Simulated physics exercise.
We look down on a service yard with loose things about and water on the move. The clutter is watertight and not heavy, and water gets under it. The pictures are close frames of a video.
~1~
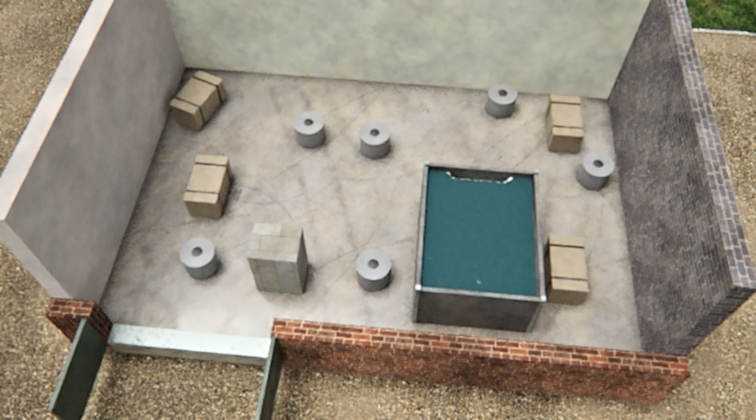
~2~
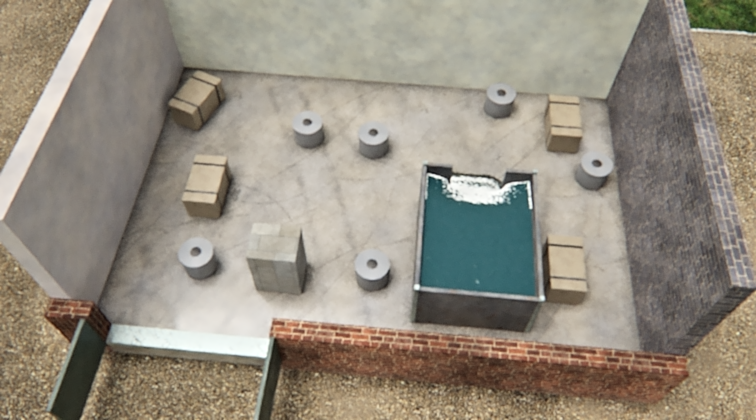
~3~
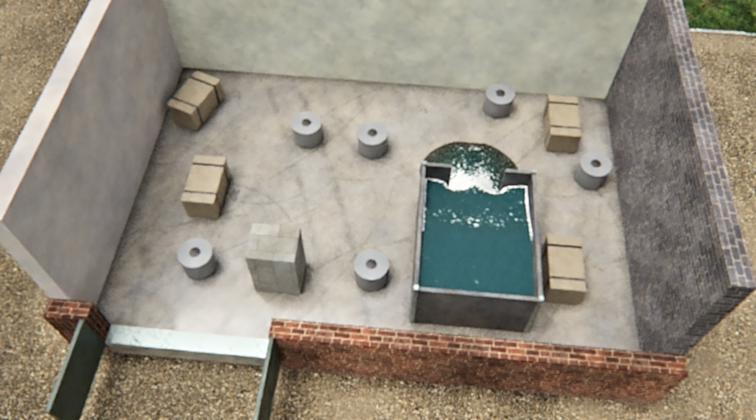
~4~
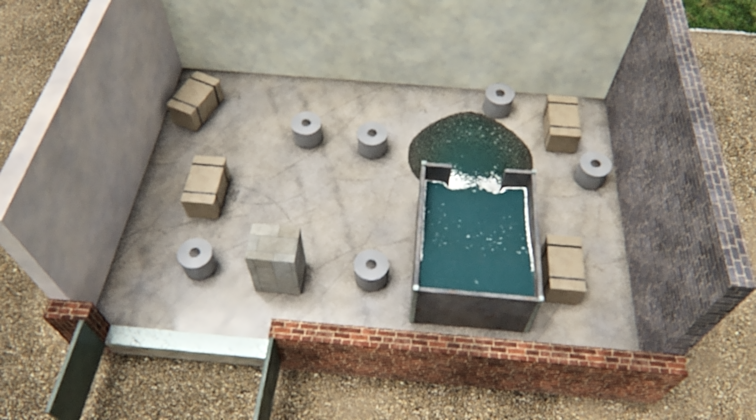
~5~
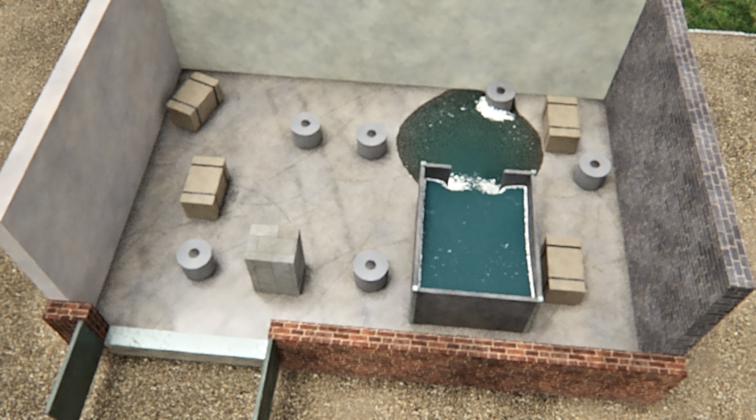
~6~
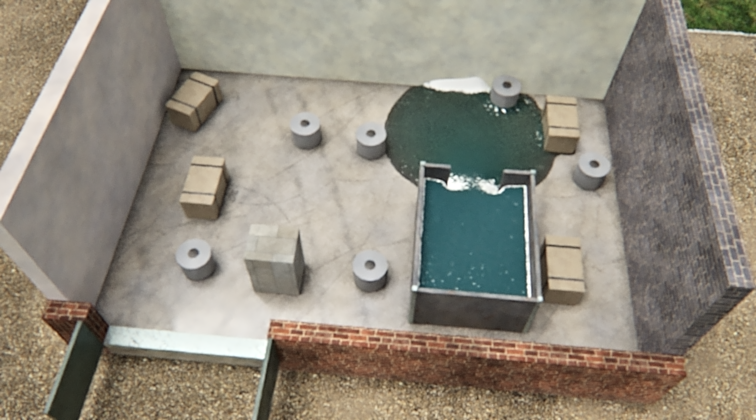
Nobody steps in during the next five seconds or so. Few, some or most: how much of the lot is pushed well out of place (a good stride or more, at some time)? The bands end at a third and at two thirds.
It is at least two thirds.
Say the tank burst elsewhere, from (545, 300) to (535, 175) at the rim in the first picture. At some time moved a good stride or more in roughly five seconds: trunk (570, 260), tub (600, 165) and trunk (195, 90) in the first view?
In that order: That far or more, that far or more, not that far.
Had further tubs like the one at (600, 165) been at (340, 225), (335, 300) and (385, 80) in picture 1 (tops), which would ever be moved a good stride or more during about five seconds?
As listed: Not that far, not that far, shifted that much.
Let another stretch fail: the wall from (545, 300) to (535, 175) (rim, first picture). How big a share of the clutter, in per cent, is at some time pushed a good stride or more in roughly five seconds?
I make it 60 per cent.
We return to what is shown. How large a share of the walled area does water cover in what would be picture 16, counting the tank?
Near 45 in a hundred.
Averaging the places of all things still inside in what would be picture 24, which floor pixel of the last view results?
At about (376, 205).
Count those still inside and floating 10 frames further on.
The number is 1.
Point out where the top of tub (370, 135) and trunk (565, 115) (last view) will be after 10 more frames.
Around (333, 131) and (597, 121).
A moment on, 0 of 10 are well off their spots; 1 afloat.
Next, 2 of 10 are well off their spots; 1 afloat.
Later, 5 of 10 are well off their spots; 3 afloat.
In the end, 7 of 10 are well off their spots, and 7 have been at some point; 4 afloat.
